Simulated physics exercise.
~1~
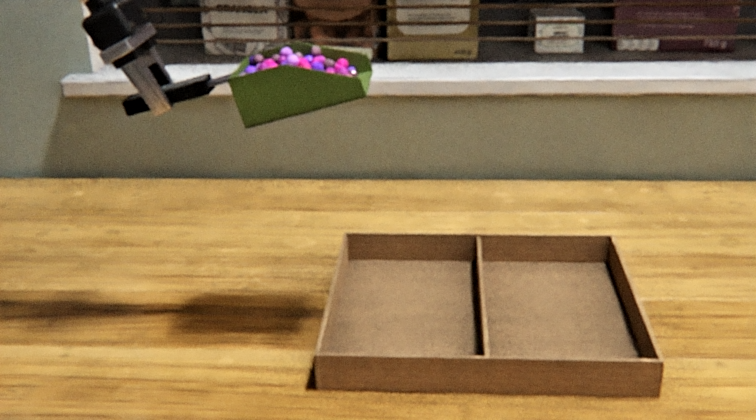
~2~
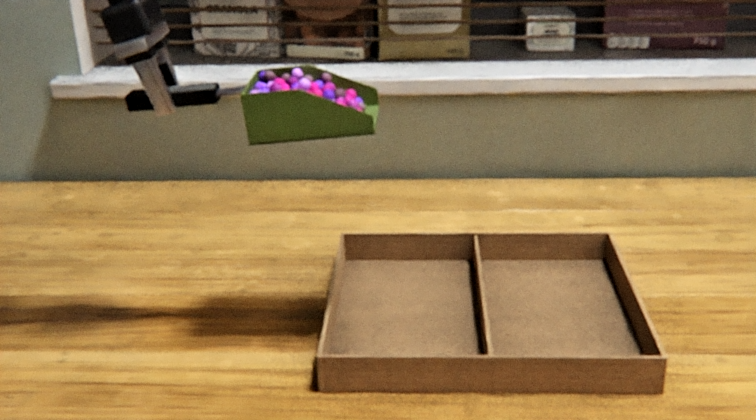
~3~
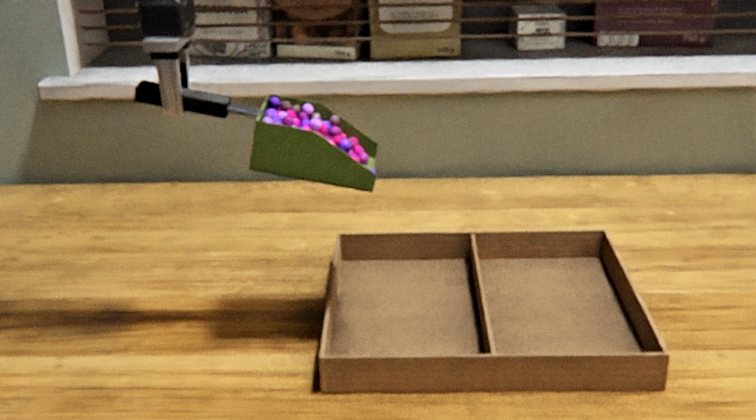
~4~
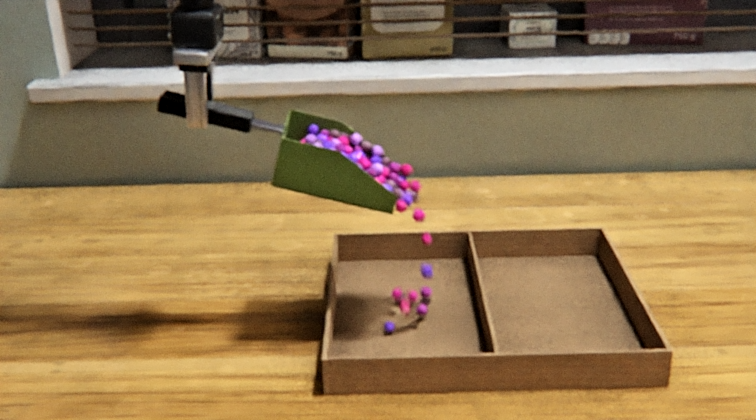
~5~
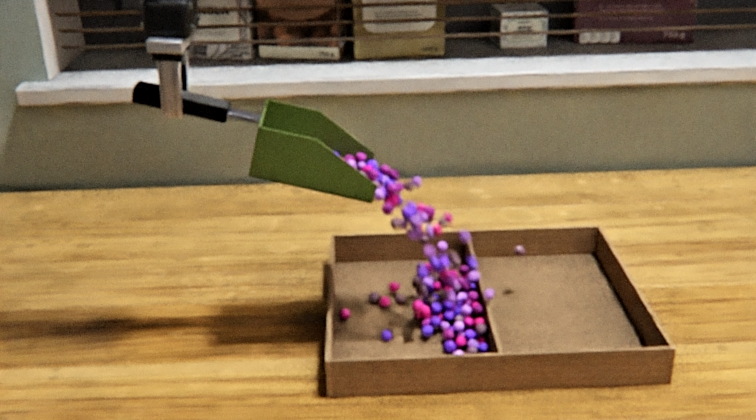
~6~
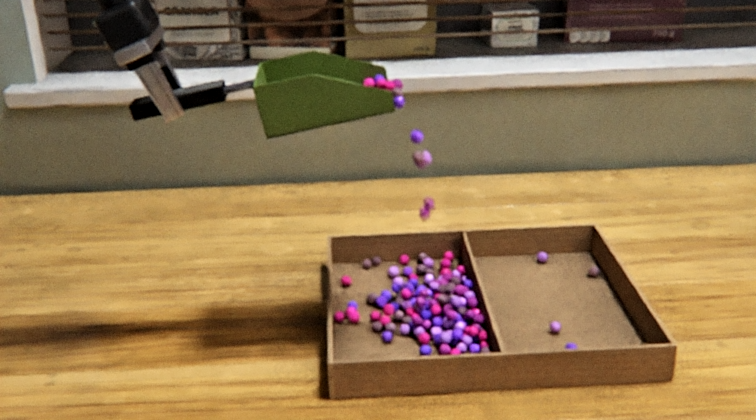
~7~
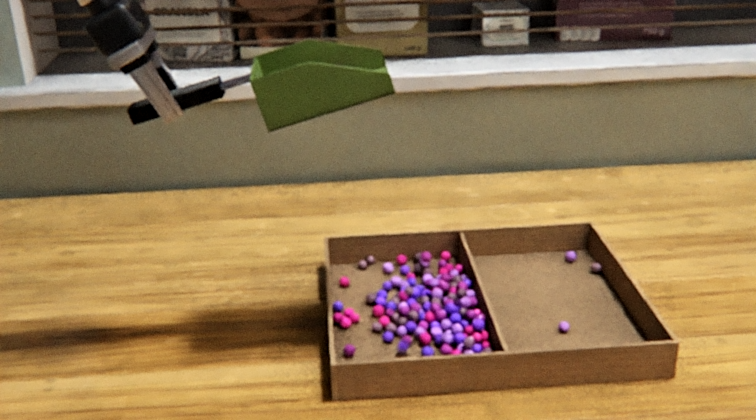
Green scoop held by a robot arm tipping pink and purple balls into a divided tray, most landing in the left compartment.
